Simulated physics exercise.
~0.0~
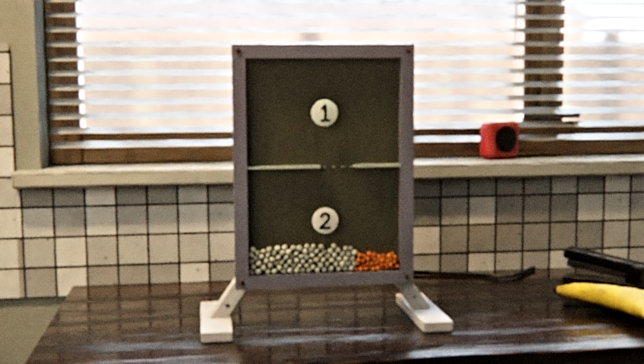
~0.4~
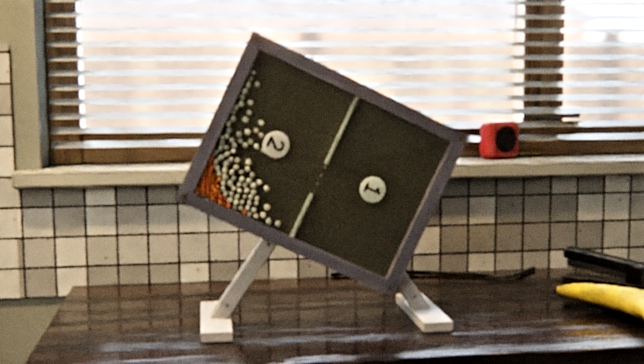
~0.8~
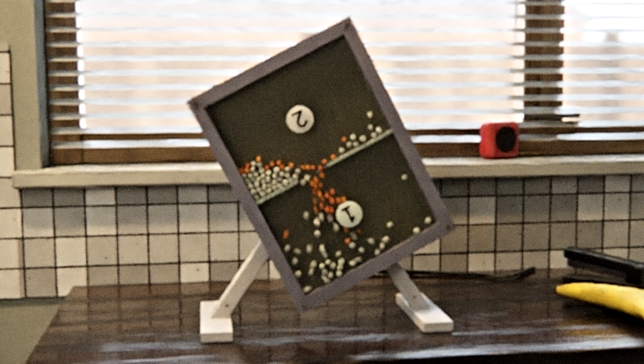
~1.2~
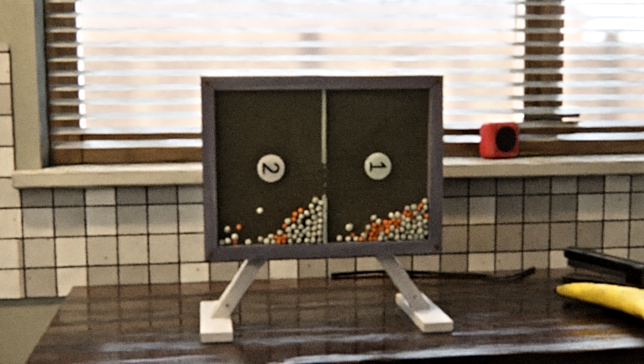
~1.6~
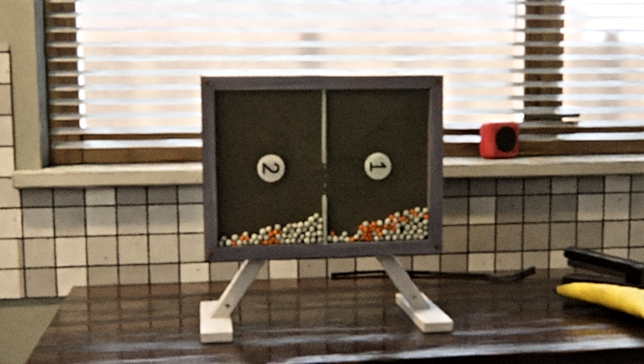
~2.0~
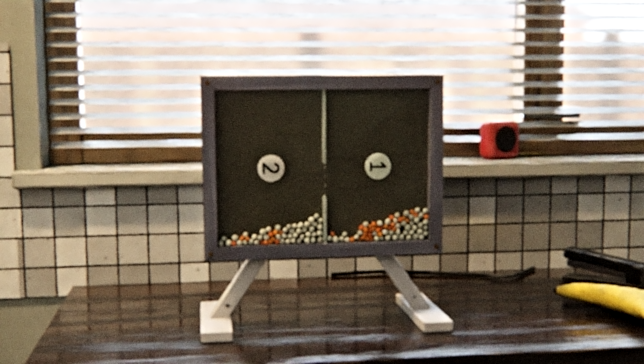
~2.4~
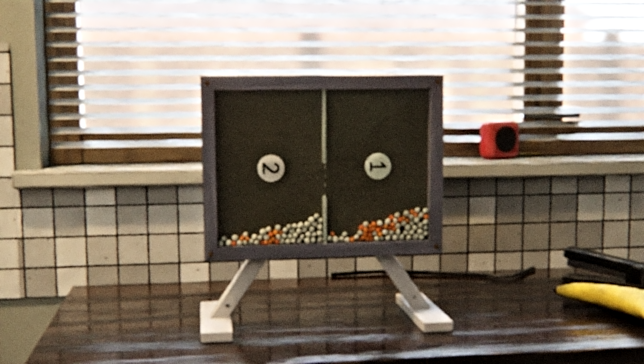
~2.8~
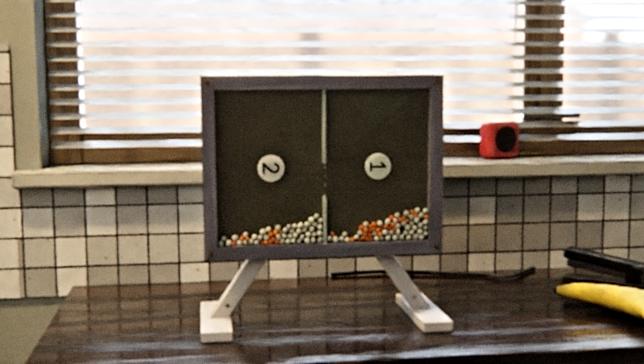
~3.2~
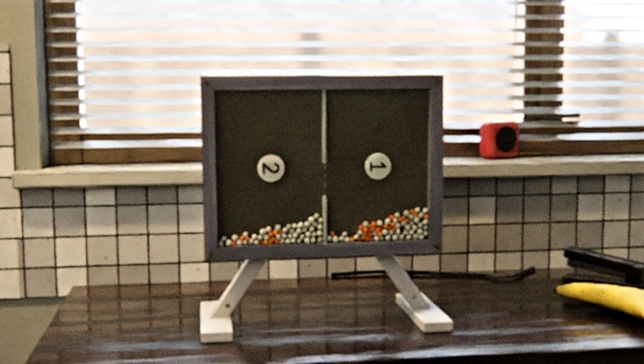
On a dark, glossy tabletop in front of a window with blinds, an upright framed case with a clear front holds white beads and smaller orange ones, heaped along the bottom of its lower chamber. The case swings clockwise, and the beads slide into a corner. It keeps tipping until it is nearly upside down, and beads pour through the gap in the dividing line into the other chamber. Then it swings back and stops on its side. The beads level out and lie still, mixed in two similar sloping heaps, one in each chamber.
